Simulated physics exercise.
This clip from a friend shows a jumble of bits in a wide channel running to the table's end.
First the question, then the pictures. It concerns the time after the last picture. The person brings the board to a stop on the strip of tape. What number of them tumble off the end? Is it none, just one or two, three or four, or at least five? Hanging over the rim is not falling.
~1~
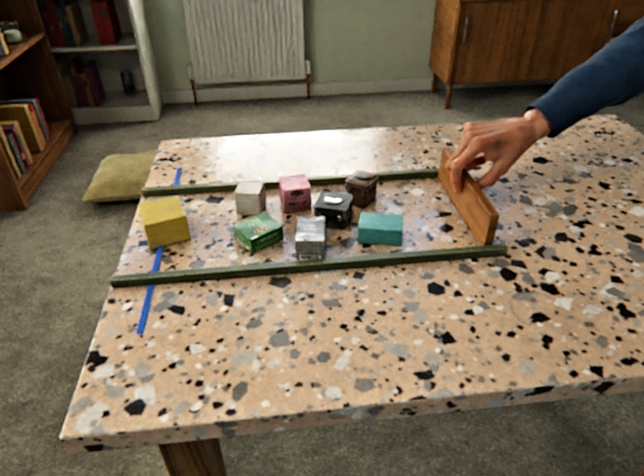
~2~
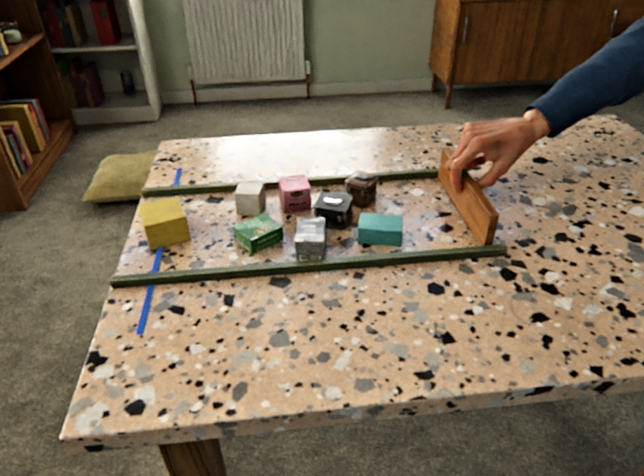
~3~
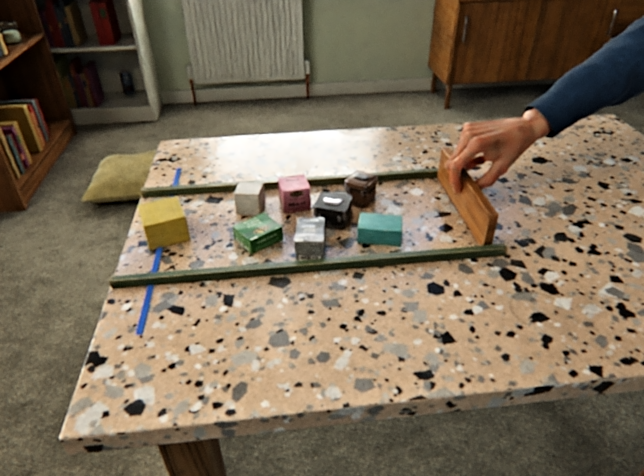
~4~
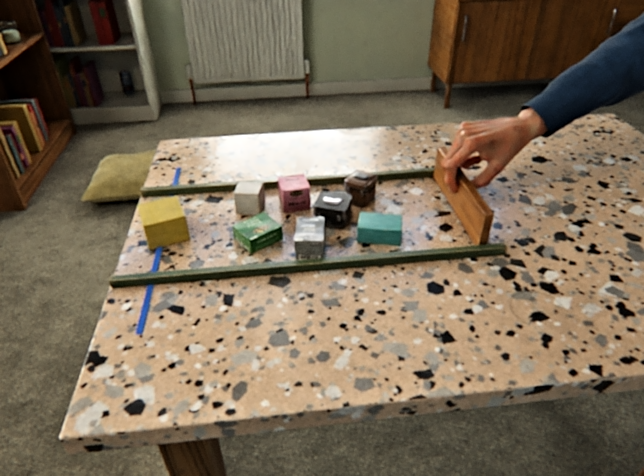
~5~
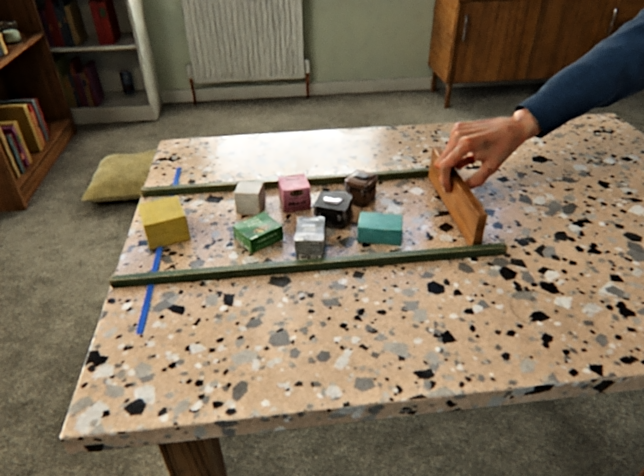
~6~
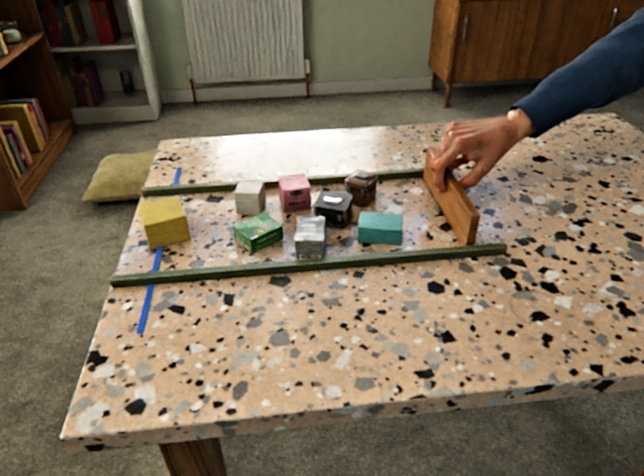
The number going over the end will be at least five.
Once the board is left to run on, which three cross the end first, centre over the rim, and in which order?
The yellow block, the white block, the grey box.
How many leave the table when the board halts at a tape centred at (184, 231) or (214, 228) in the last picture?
Respectively 3 and 1.
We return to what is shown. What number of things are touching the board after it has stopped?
3.
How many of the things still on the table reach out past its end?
As for overhanging, the count is 1.
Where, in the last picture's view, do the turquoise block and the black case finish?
The turquoise block stops around (133, 252); the black case around (144, 227).
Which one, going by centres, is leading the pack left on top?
The turquoise block winds up nearest.
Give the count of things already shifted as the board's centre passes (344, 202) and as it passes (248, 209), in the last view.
Tally: First 5; then 8.
A little later, none off yet; yellow block at rest near (164, 222); white block at rest near (250, 198); green box at rest near (258, 232).
Next, none off yet; yellow block shifted about its own width near (137, 216); white block shifted well along near (189, 203); green box shifted well along near (171, 235).
When it is over, the number that fall off is five or more; down, grey box, pink box, green box, white block and yellow block.
